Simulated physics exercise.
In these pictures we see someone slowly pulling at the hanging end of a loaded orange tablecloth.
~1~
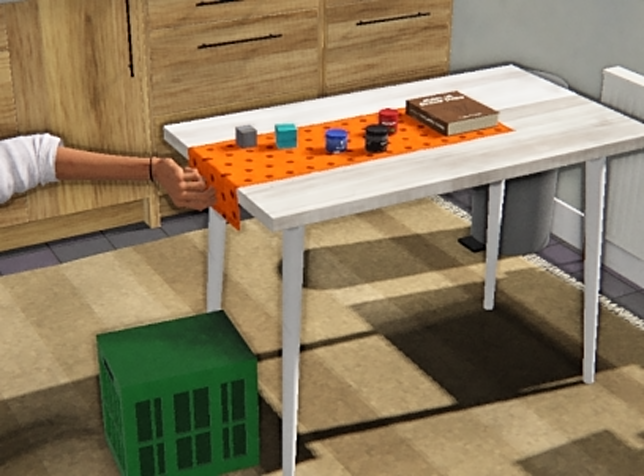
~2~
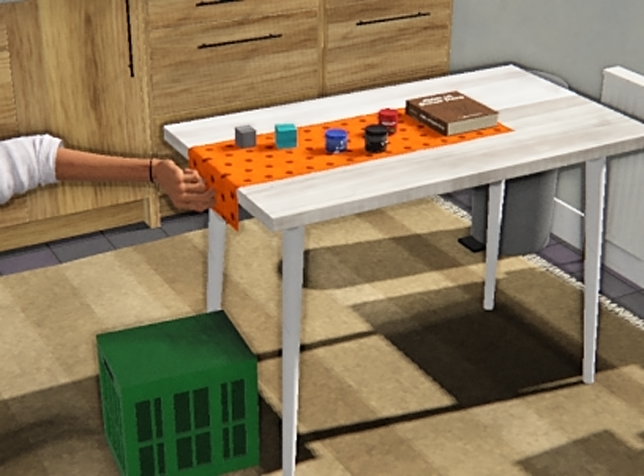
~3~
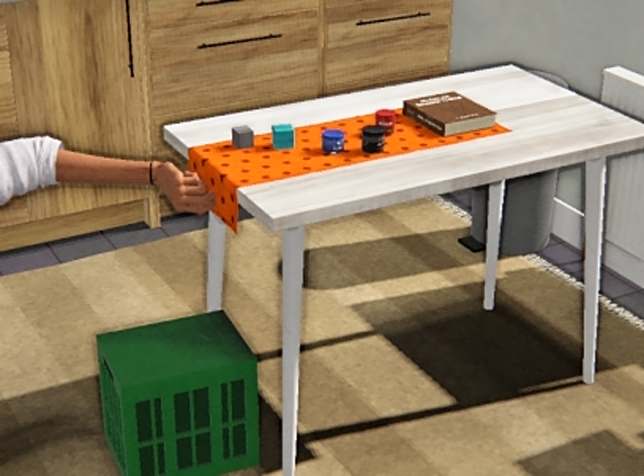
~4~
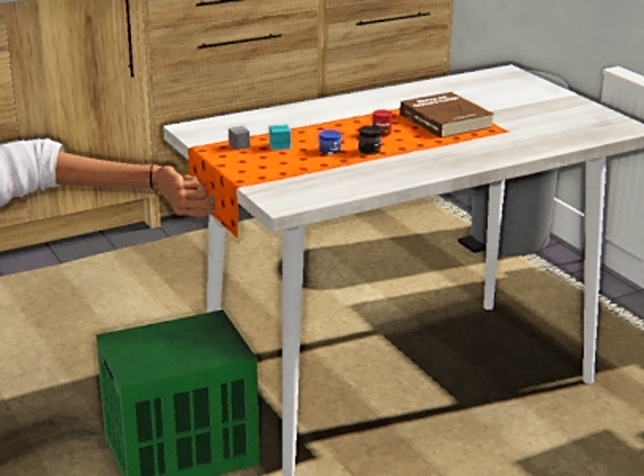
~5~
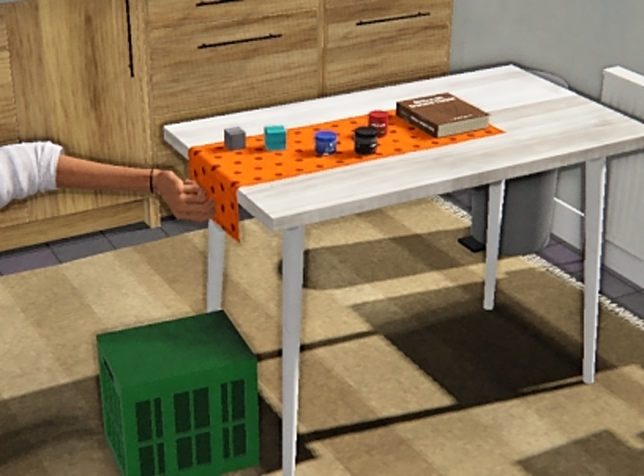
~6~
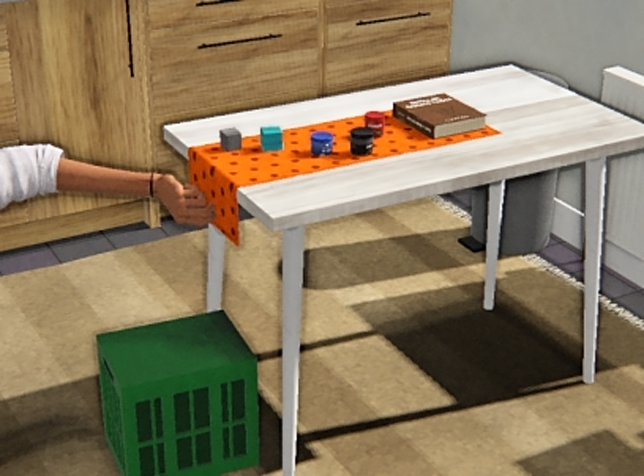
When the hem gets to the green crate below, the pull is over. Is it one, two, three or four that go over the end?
It is three.
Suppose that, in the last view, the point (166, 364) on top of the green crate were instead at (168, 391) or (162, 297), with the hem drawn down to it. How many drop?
Counting them gives 4 and 1.
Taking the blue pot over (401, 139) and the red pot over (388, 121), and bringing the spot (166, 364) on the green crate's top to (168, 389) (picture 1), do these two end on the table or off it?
The blue pot stays put, the red pot stays put.
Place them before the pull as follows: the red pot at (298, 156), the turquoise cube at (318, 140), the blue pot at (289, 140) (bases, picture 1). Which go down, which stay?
The red pot ends up off, the turquoise cube ends up off, the blue pot ends up off.
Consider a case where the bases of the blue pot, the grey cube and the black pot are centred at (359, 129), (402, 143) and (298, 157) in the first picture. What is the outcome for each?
Here's how it goes: The blue pot makes it through, the grey cube makes it through, and the black pot ends up down.
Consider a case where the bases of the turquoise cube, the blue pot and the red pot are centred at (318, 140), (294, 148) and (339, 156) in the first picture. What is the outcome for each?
Of these three, the turquoise cube takes a tumble, the blue pot takes a tumble, the red pot takes a tumble.
Soon after, hem near (214, 278); grey cube gone.
After that, hem on the crate; grey cube, turquoise cube and blue pot gone.
In the end, hem on the crate; grey cube, turquoise cube and blue pot gone. It carries off three.
